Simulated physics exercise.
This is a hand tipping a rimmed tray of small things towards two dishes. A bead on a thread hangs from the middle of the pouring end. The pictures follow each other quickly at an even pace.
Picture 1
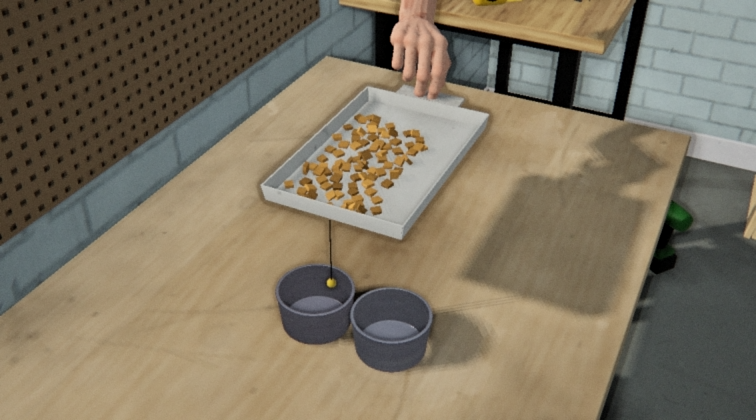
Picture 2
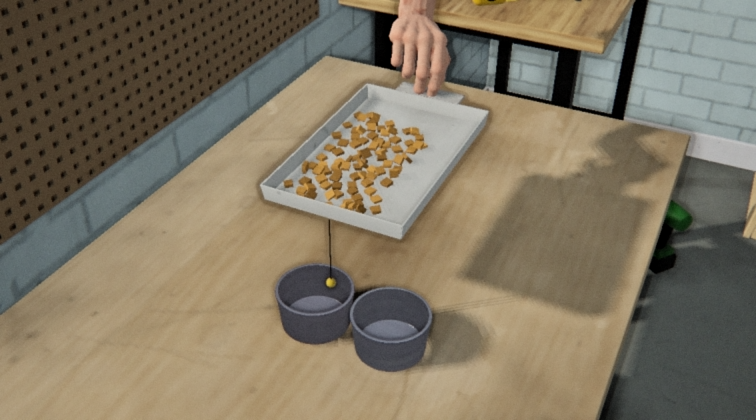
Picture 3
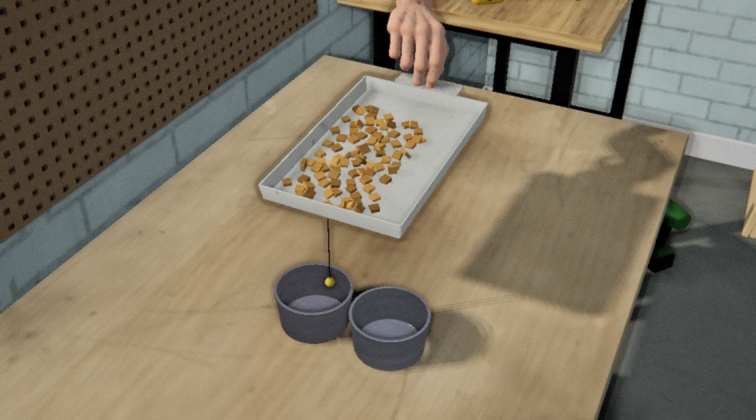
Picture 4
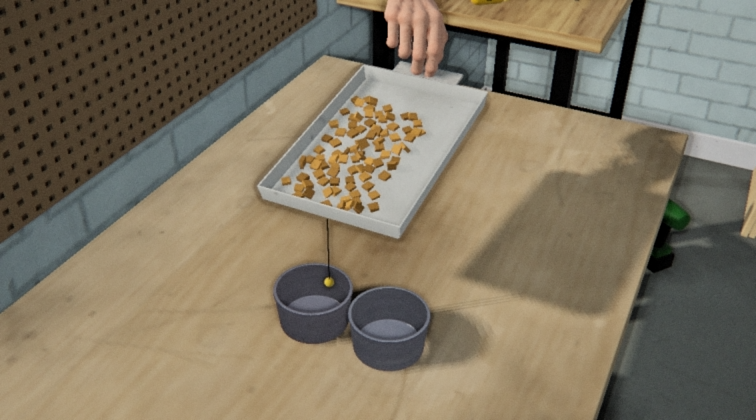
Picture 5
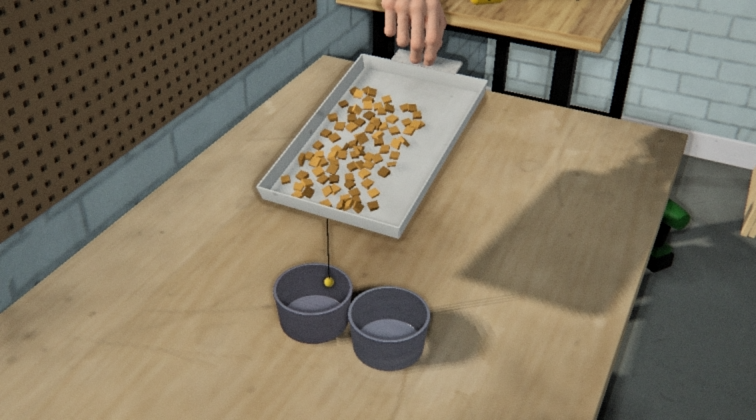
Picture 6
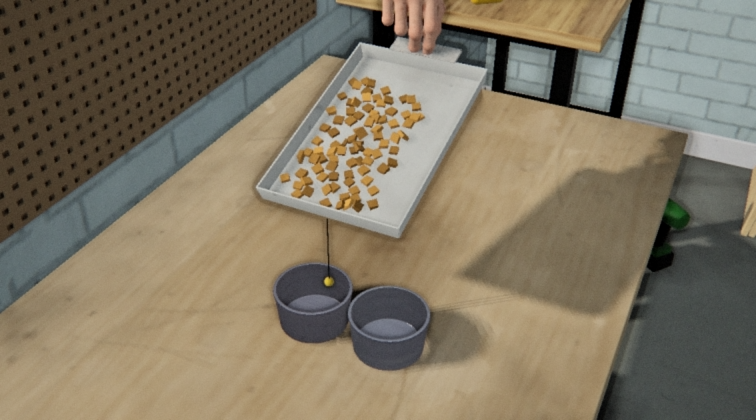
A hand gradually tilts a white tray of cereal squares above two dark dishes.
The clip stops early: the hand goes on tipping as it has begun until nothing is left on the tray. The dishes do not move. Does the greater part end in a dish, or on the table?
Caught overall: Less than half.
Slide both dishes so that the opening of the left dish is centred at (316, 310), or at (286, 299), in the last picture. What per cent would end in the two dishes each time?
About 50 and 90 per cent.
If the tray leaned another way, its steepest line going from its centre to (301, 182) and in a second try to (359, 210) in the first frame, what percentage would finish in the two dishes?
About 30 and 30 per cent.
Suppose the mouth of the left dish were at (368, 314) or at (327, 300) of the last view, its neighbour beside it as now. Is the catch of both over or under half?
At the first place not half, at the second under half.
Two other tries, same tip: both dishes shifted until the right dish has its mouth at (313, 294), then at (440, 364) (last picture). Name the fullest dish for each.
First the dish on the right, then the left one.
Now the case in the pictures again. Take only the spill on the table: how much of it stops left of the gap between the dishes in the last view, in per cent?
Roughly 90 in a hundred.
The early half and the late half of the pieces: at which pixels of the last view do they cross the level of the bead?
Around (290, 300) and then (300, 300).
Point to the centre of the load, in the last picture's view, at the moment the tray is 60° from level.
At about (322, 181).
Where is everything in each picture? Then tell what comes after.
In the first frame, corners of the pouring end near (265, 185) and (401, 224), level; middle of the load near (358, 168), cereal squares; left dish near (297, 325); right dish near (374, 352); bead on its thread near (332, 283).
In the second frame, corners of the pouring end near (264, 184) and (401, 224), level; middle of the load near (358, 167).
In the third frame, corners of the pouring end near (262, 184) and (399, 224), tipped barely, level across its low end; middle of the load near (356, 163).
In the fourth frame, corners of the pouring end near (261, 185) and (398, 225), tipped a little, level across its low end; middle of the load near (355, 159).
In the fifth frame, corners of the pouring end near (260, 186) and (397, 225), tipped a little, level across its low end; middle of the load near (355, 155).
In the sixth frame, corners of the pouring end near (260, 186) and (397, 226), tipped clearly, level across its low end; middle of the load near (354, 150); left dish near (295, 324); right dish near (372, 351).
Shortly afterwards, tray tipped steeply; all but a few on the tray; only a few in the air.
Next, tray tipped right over; the bulk on the tray; only a few in the left dish; a little outside both; only a few in the air.
Some moments later, tray tipped past a quarter turn; a little in the right dish; a little in the left dish; the bulk outside both.
In the end, tray tipped past a quarter turn; a little in the right dish; a little in the left dish; the bulk outside both.
